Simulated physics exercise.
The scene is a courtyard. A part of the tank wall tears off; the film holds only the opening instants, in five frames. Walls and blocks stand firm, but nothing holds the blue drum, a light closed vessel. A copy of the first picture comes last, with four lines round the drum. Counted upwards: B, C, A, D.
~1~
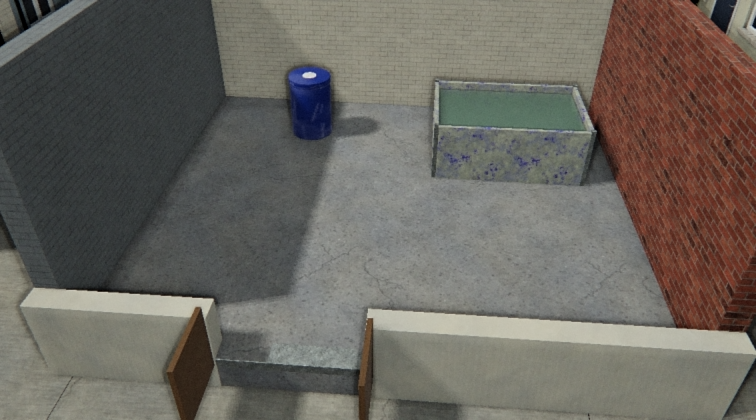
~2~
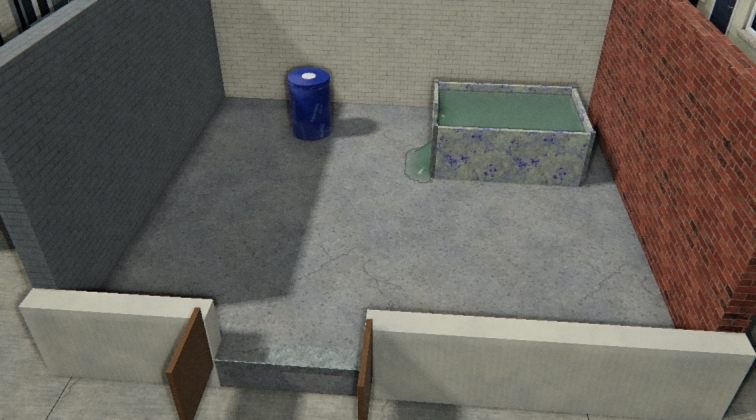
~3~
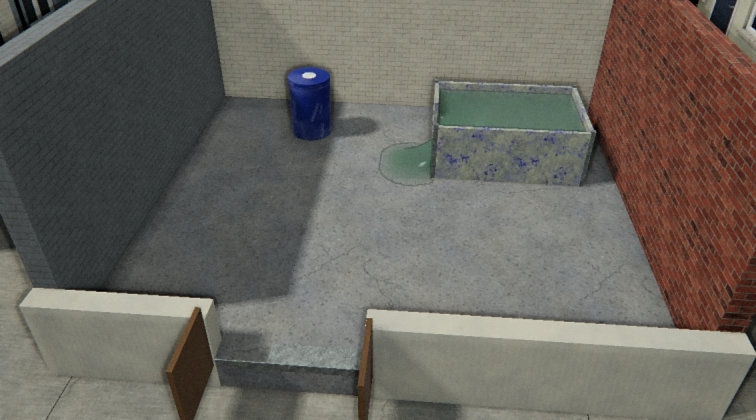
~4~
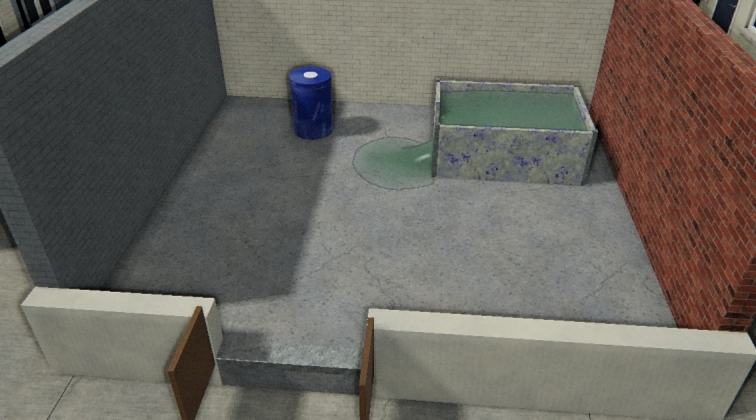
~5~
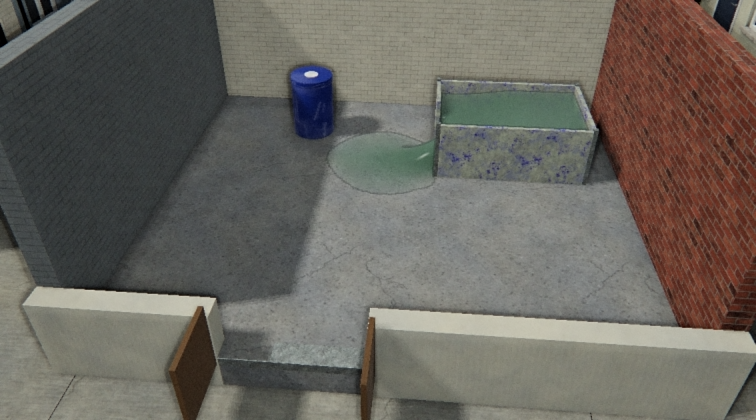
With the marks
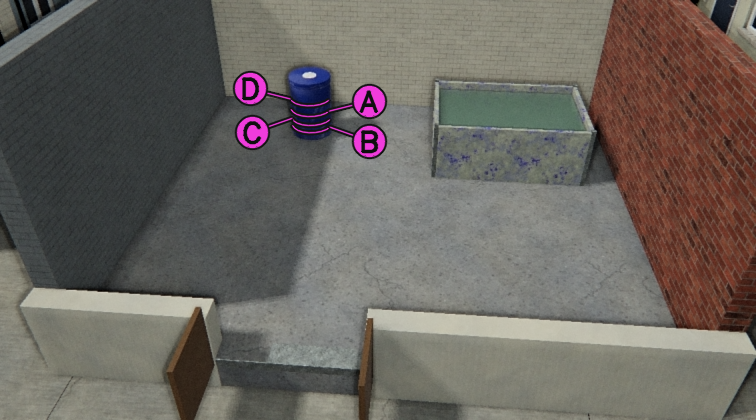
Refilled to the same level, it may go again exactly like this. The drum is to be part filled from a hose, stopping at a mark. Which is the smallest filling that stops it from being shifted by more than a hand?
Take C.
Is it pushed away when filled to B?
Yes, it does.
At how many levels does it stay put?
Three.
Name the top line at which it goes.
It is B.
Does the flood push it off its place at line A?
No, that is safe.
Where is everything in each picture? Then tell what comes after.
In the first frame, lid of the blue drum at (309, 76); tank full, its middle at (509, 111); open gate at (291, 308).
In the second frame, 1 % of the ground under water, its edge towards the drum at (415, 152).
In the third frame, 2 % of the ground under water, its edge towards the drum at (387, 154).
In the fourth frame, 4 % of the ground under water, its edge towards the drum at (367, 147).
In the fifth frame, lid of the blue drum at (311, 75); 6 % of the ground under water, its edge towards the drum at (346, 143).
In magenta, A at (307, 116); B at (308, 132); C at (308, 125); D at (307, 105); from the bottom up B, C, A, D.
For line A, it does not move.
For line B, it is pushed about half its own width away.
For line C, it does not move.
For line D, it does not move.
